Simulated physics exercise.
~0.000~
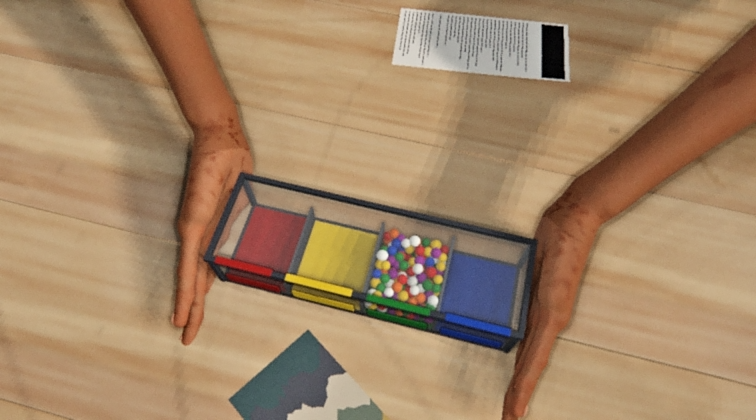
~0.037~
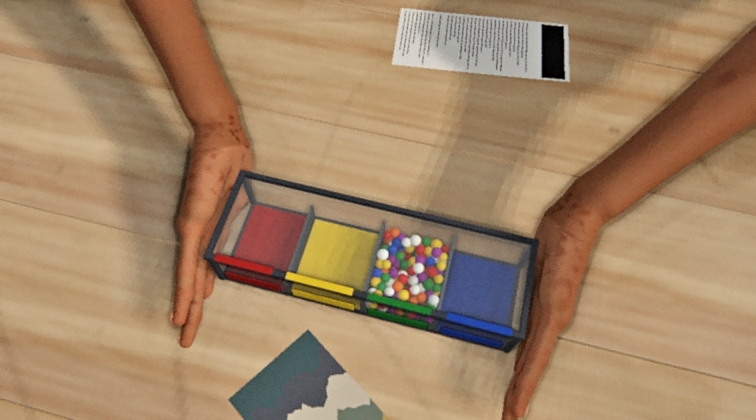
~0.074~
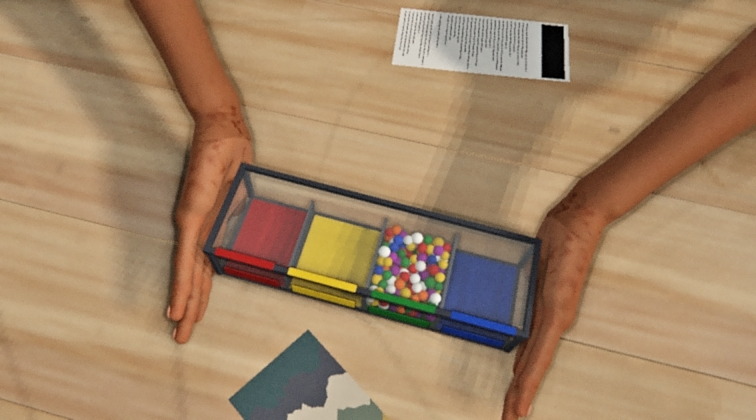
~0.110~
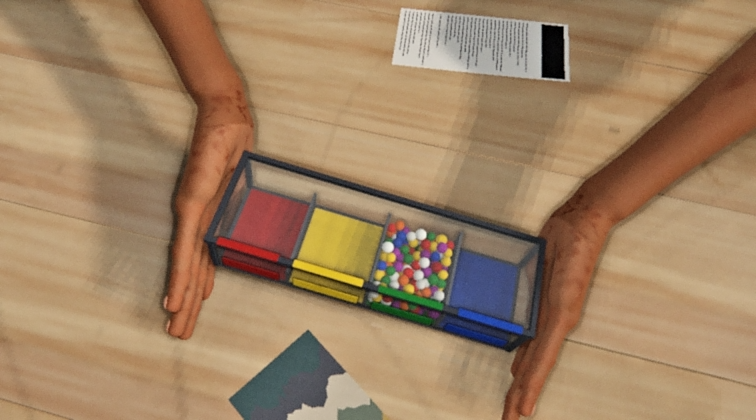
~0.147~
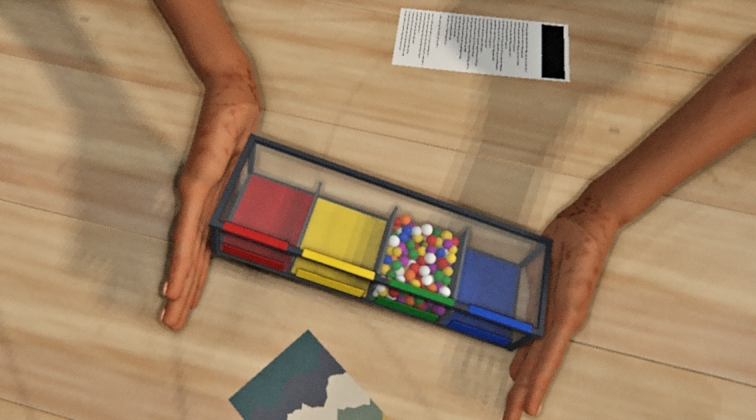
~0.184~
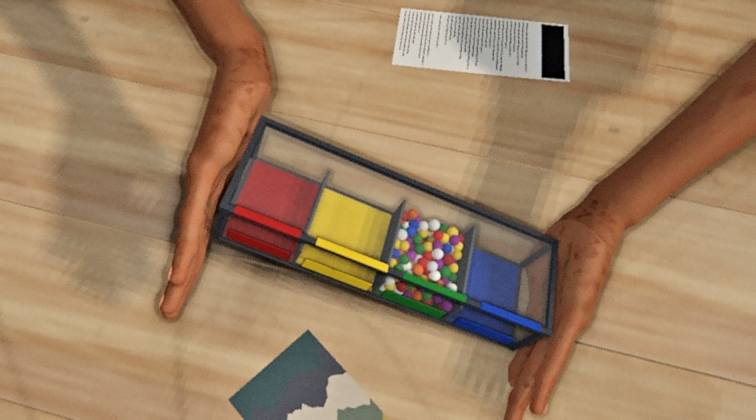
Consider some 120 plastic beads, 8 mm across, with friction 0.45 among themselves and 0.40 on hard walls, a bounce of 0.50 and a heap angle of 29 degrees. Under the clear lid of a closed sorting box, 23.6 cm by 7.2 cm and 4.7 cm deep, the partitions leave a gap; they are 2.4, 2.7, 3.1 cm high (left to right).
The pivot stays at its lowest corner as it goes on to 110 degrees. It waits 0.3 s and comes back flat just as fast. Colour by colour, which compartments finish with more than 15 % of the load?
Red compartment: No, blue compartment: Yes, green compartment: Yes, yellow compartment: No.
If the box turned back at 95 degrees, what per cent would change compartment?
40 %.
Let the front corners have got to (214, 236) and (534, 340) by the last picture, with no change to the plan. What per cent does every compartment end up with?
Final per cent - red: 0; blue: 50; green: 50; yellow: 0.
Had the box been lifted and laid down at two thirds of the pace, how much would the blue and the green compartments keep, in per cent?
Blue 35 %, green 65 %.
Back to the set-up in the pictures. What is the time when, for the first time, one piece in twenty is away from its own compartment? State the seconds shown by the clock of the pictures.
Around 0.60 seconds.
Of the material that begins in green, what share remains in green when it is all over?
It works out to near 60 percent.
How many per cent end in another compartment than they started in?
Near 40 per cent, all told.
After 0.97 s, tilt 110 degrees; blue 35 %, green 65 %.
After 1.50 s, tilt 59 degrees; blue 40 %, green 60 %.
After 2.09 s, tilt 0 degrees; blue 40 %, green 60 %.
By 2.6 s all is still; red 0 %, blue 40 %, green 60 %, yellow 0 %.
